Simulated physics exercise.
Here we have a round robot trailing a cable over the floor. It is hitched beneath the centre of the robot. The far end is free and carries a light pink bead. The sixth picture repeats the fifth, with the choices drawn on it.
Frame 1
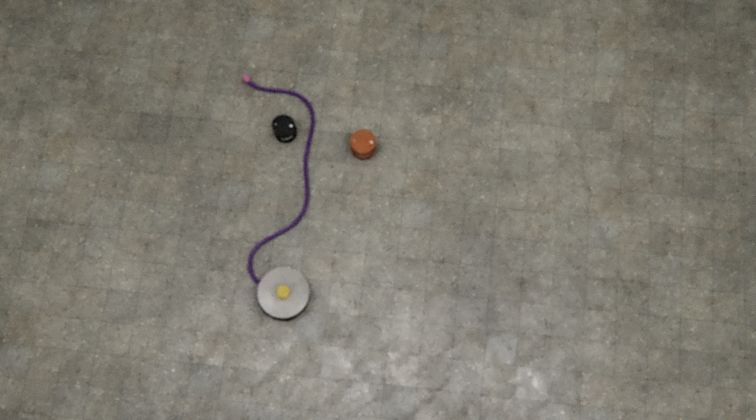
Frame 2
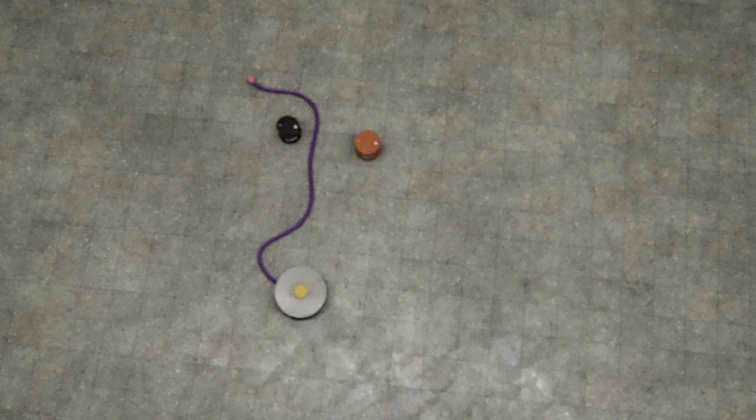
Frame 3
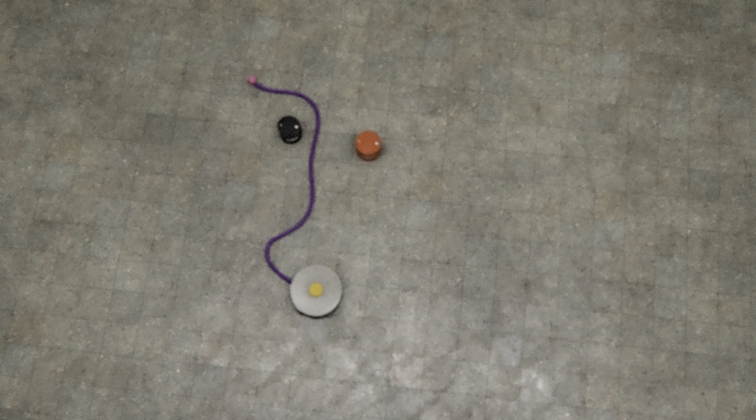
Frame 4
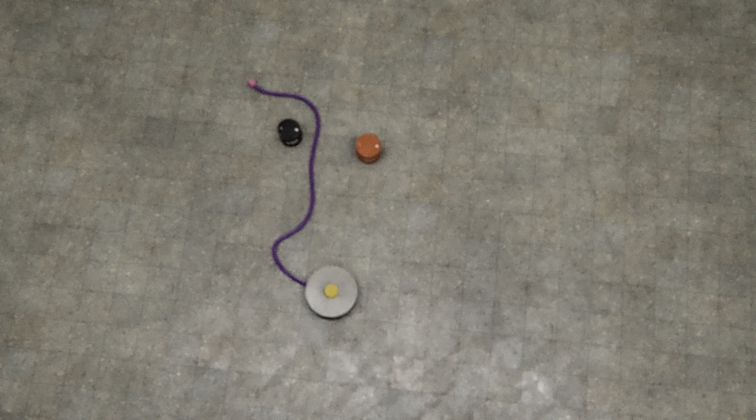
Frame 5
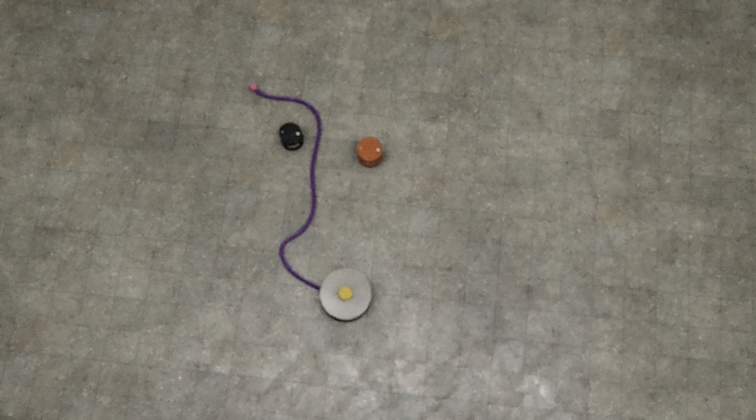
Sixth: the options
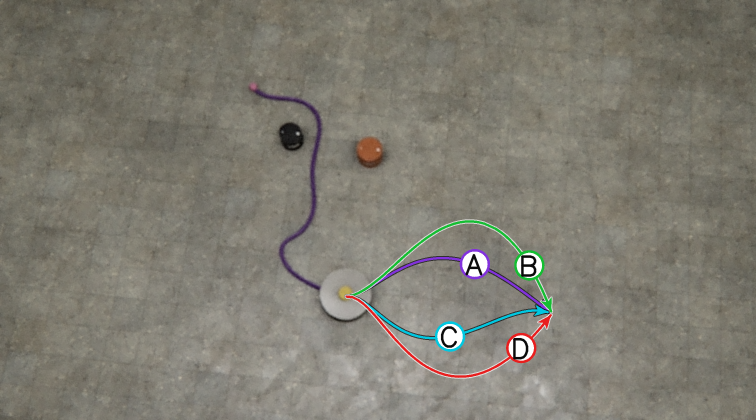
Round grey robot sliding slowly right across a grey floor, trailing a purple cable that winds between black and orange pots.
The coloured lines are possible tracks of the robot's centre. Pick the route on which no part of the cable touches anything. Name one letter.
With A nothing is caught.
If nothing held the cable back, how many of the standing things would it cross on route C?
In all, one.
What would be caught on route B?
It is the orange pot.
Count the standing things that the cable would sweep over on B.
In all, one.
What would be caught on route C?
It is the black pot.
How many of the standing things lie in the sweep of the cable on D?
In all, one.
On the marked copy, A from (347, 297) via (450, 258) to (550, 312); B from (347, 297) via (460, 222) to (551, 312); C from (347, 297) via (444, 338) to (548, 312); D from (347, 297) via (445, 375) to (551, 315).
Following A. Soon after the start, robot (424, 258), middle of the cable (313, 188), free end (253, 87).
Later, robot (506, 278), middle of the cable (370, 189), free end (261, 91).
In the end, robot (554, 312), middle of the cable (418, 216), free end (300, 122); nothing has been touched.
As for the rest, B meets the orange pot; C meets the black pot; D meets the black pot.
